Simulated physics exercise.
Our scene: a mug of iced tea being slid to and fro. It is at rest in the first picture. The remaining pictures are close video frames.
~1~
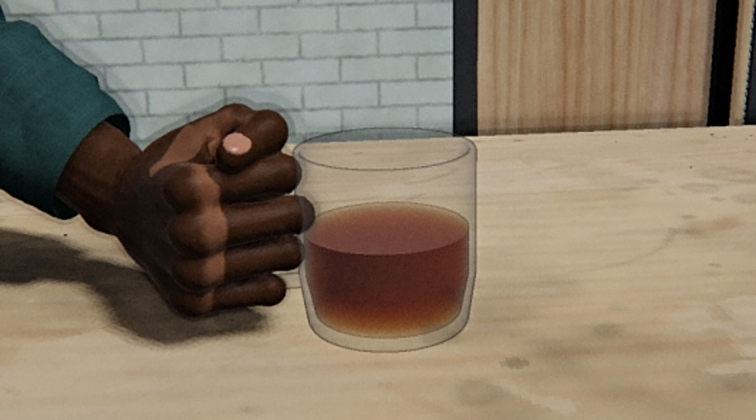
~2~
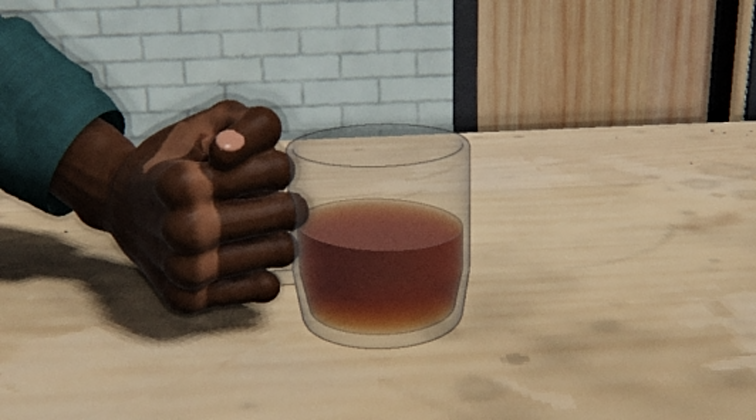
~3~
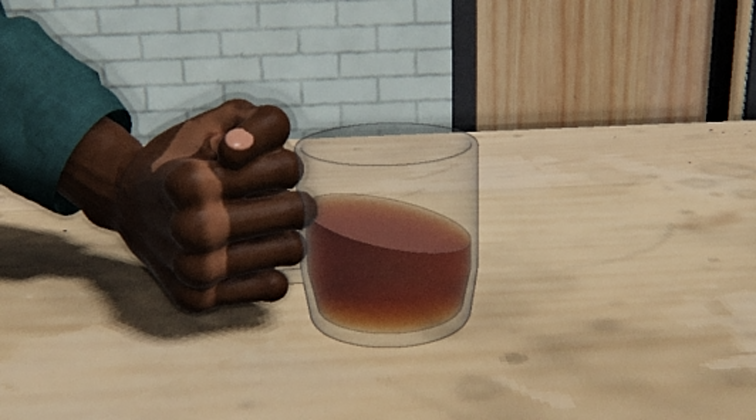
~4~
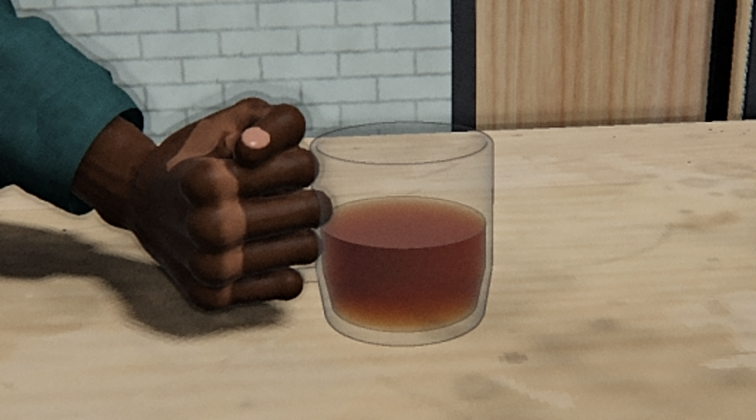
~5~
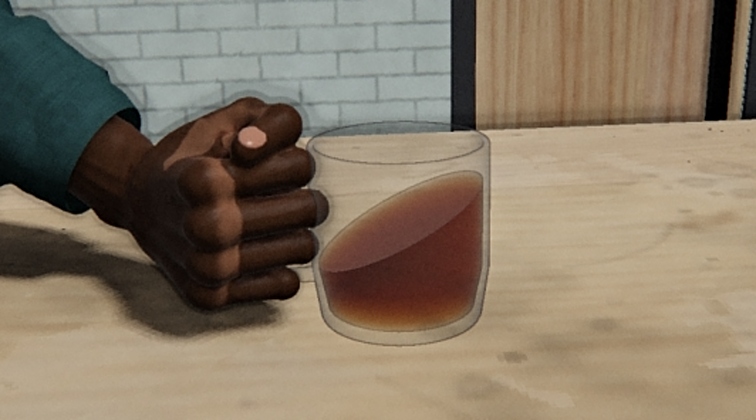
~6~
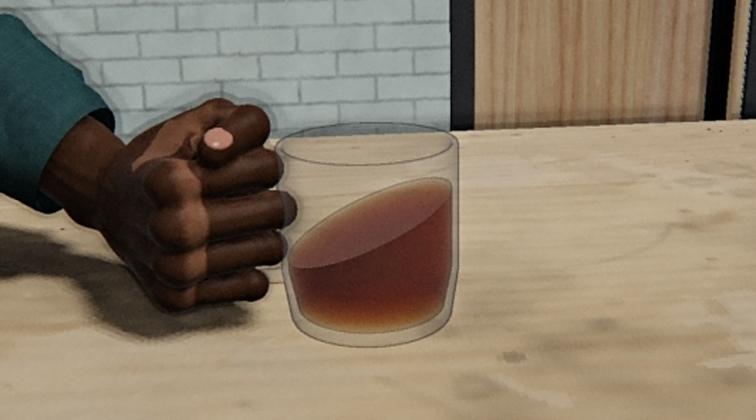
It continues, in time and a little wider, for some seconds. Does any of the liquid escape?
Yes.
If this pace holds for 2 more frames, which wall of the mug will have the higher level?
Higher on the left side.
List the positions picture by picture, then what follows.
Mug (386, 229) about half full; at rest, in the first frame.
Mug about half full, surface at (380, 224); surface a little higher on the left, in the second frame.
Mug (387, 225) about half full; surface clearly higher on the left, in the third frame.
Mug about half full, surface at (402, 222); surface about level, in the fourth frame.
Mug (400, 223) about half full; surface much higher on the right, in the fifth frame.
Mug about half full, surface at (369, 222); surface much higher on the right, in the sixth frame.
Shortly, the highest wave so far goes over the rim.
At the finish, the highest wave so far goes over the rim; some is on the top.
